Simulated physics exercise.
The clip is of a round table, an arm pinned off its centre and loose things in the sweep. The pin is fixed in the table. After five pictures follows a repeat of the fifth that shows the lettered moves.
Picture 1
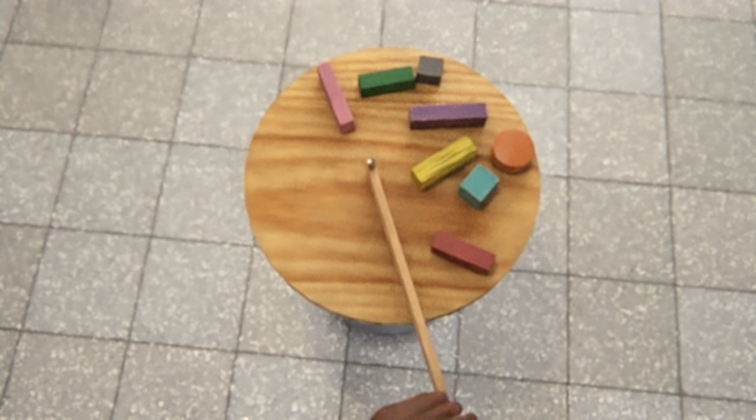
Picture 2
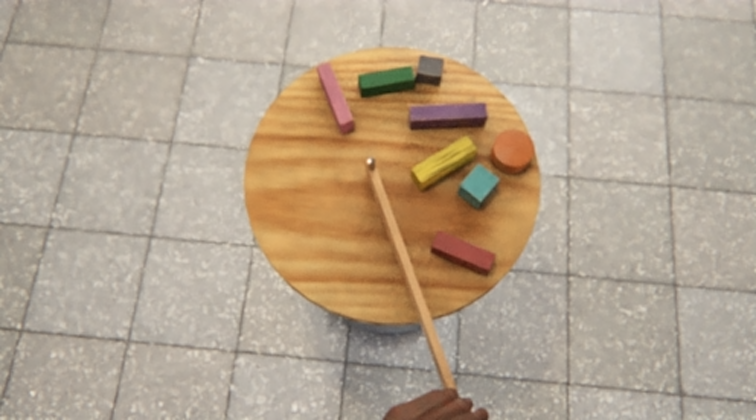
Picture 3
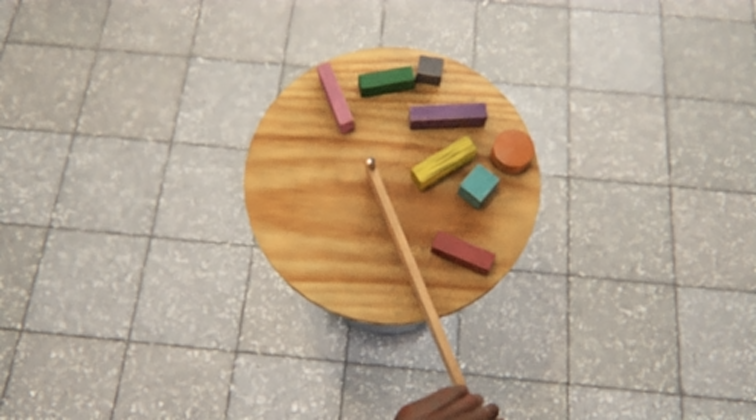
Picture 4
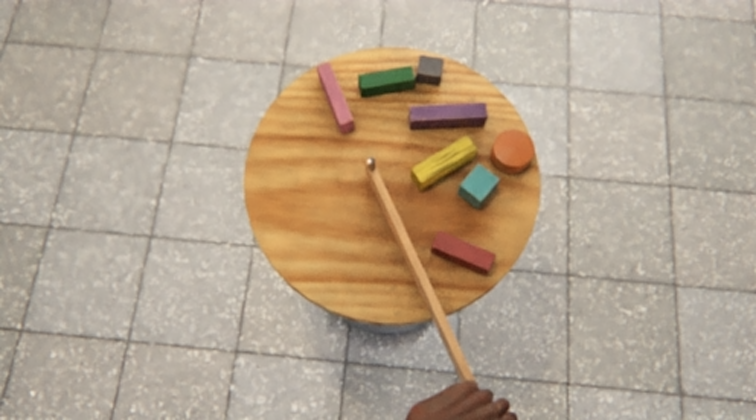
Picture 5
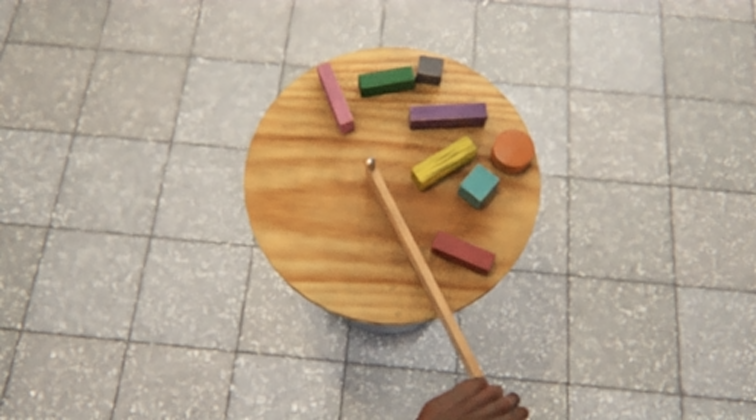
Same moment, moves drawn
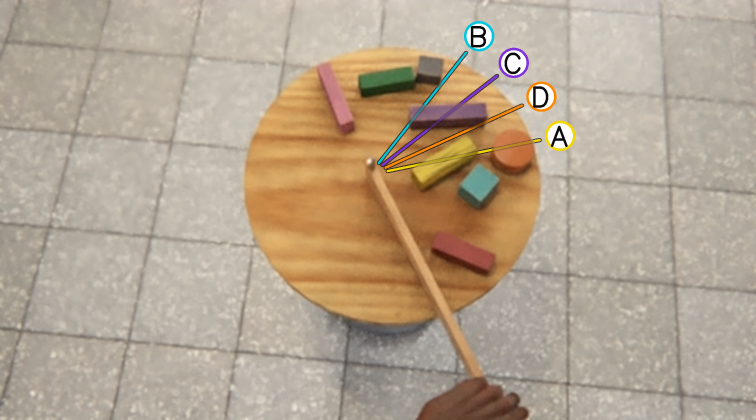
To begin with, a hand below a round wooden table holds the lower end of a long wooden arm, whose tip rests near the tabletop's middle among colourful blocks. The hand then moves slightly to the right, swinging the arm's lower end a little toward the red bar, while the blocks stay still.
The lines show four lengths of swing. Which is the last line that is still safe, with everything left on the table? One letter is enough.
As far as mark A.
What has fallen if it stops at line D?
It is the orange tin.
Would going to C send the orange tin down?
Yes.
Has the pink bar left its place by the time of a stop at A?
No.
On the marked copy, A at (464, 155); B at (424, 106); C at (441, 119); D at (455, 136).
Taking A. A third of the way, arm (450, 220); red bar (480, 233); orange tin (512, 152).
Two thirds of the way, arm (466, 179); orange tin (515, 147); red bar (499, 179).
When it is over, arm (463, 148); orange tin (513, 106); red bar (499, 136); nothing has fallen.
As for the rest, B drops the orange tin and grey block; C drops the orange tin; D drops the orange tin.
